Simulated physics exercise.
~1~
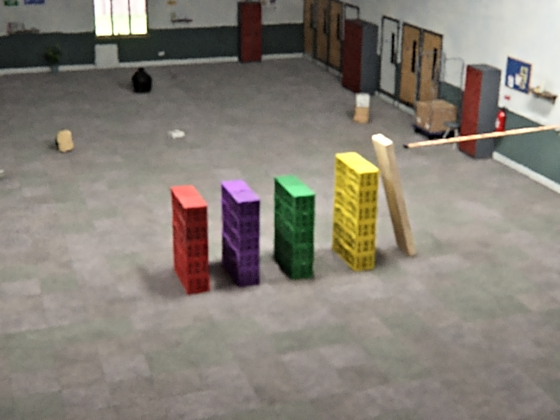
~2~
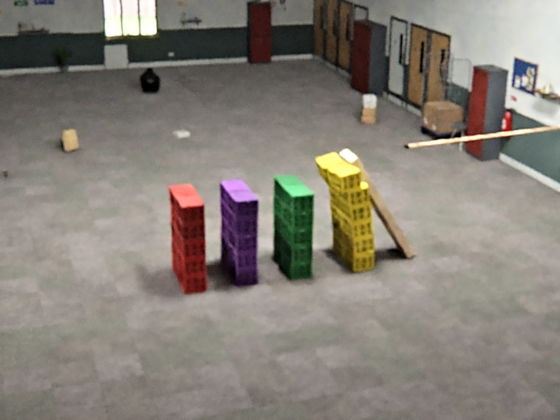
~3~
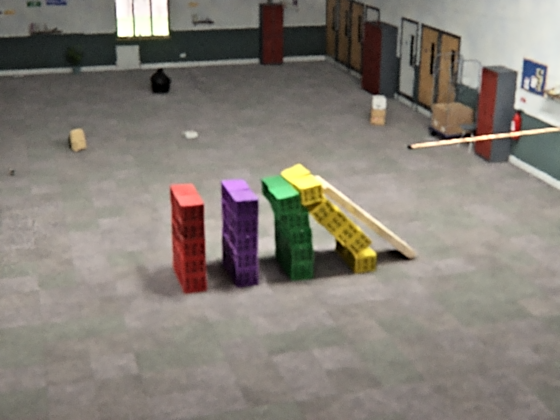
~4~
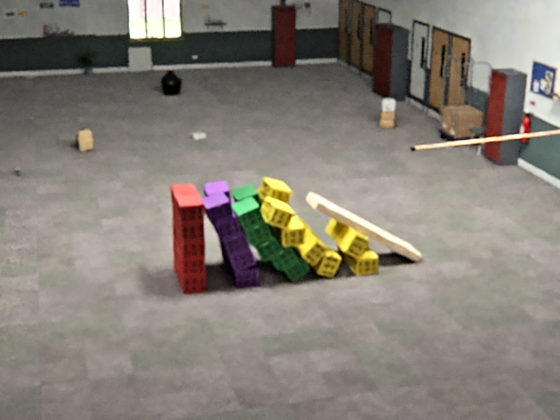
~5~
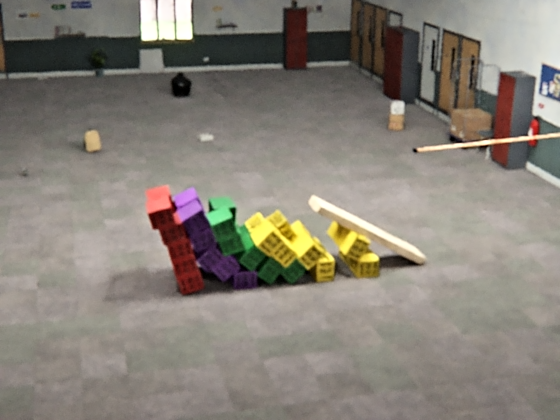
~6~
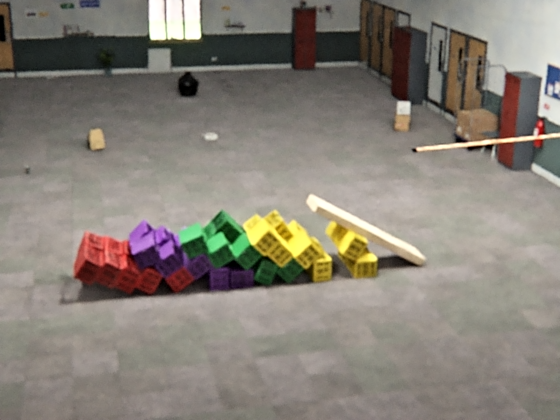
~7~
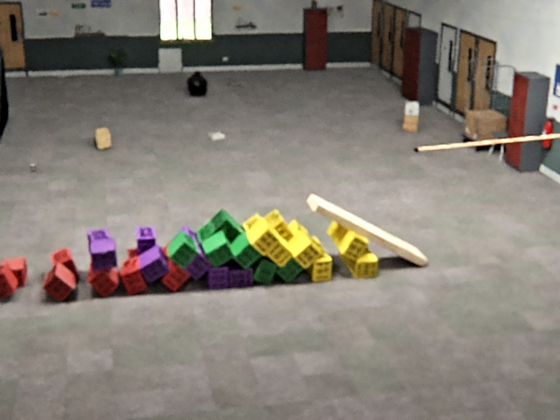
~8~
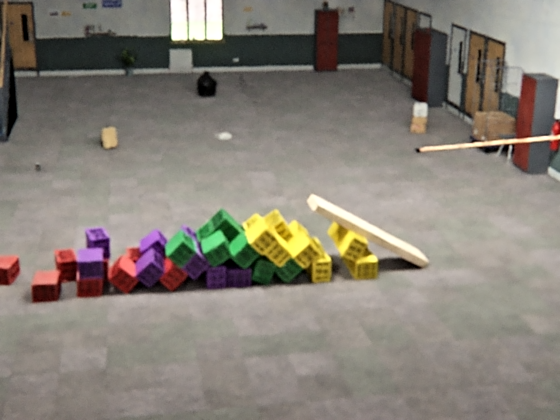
Four tall stacks of plastic crates, red, purple, green and yellow from left to right, stand in a row on the grey floor of a large hall, seen from slightly above. A wooden board at the right end tips left against the yellow stack, which buckles and leans into the green. The green stack topples into the purple, and the purple knocks over the red. Red and purple crates tumble away across the floor to the left. Finally the crates lie in a long, jumbled line, with the board resting aslant on a few yellow ones.
